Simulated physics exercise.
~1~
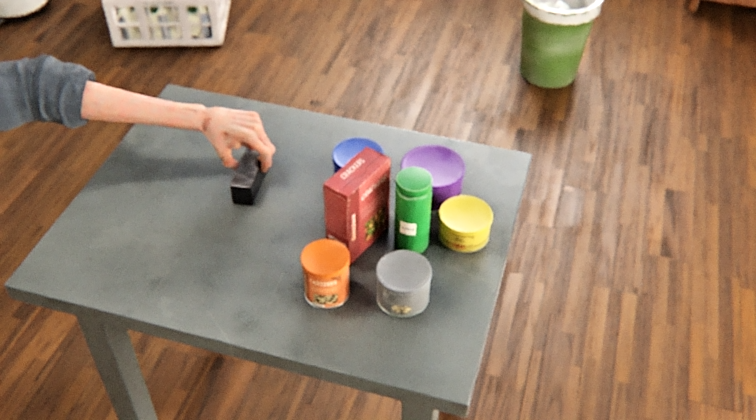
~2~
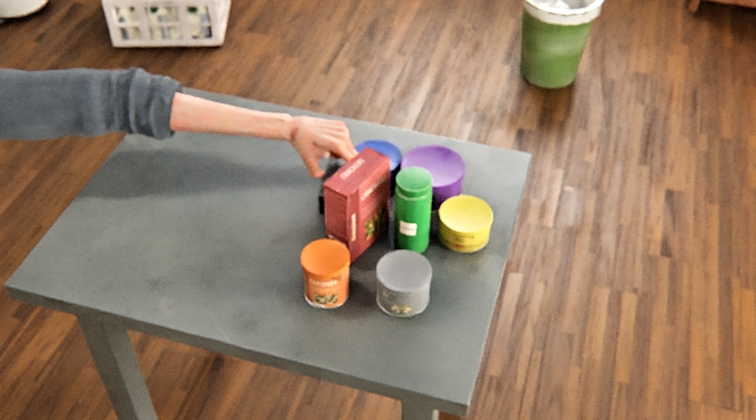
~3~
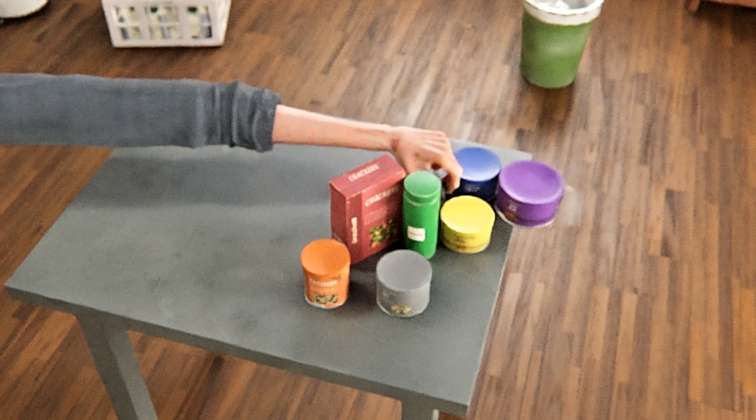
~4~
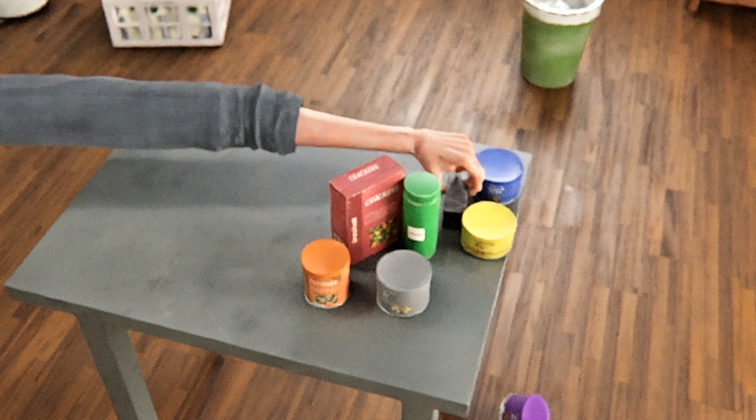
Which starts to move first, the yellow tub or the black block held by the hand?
The black block starts to move first. The yellow tub shifts right only later, near the end.
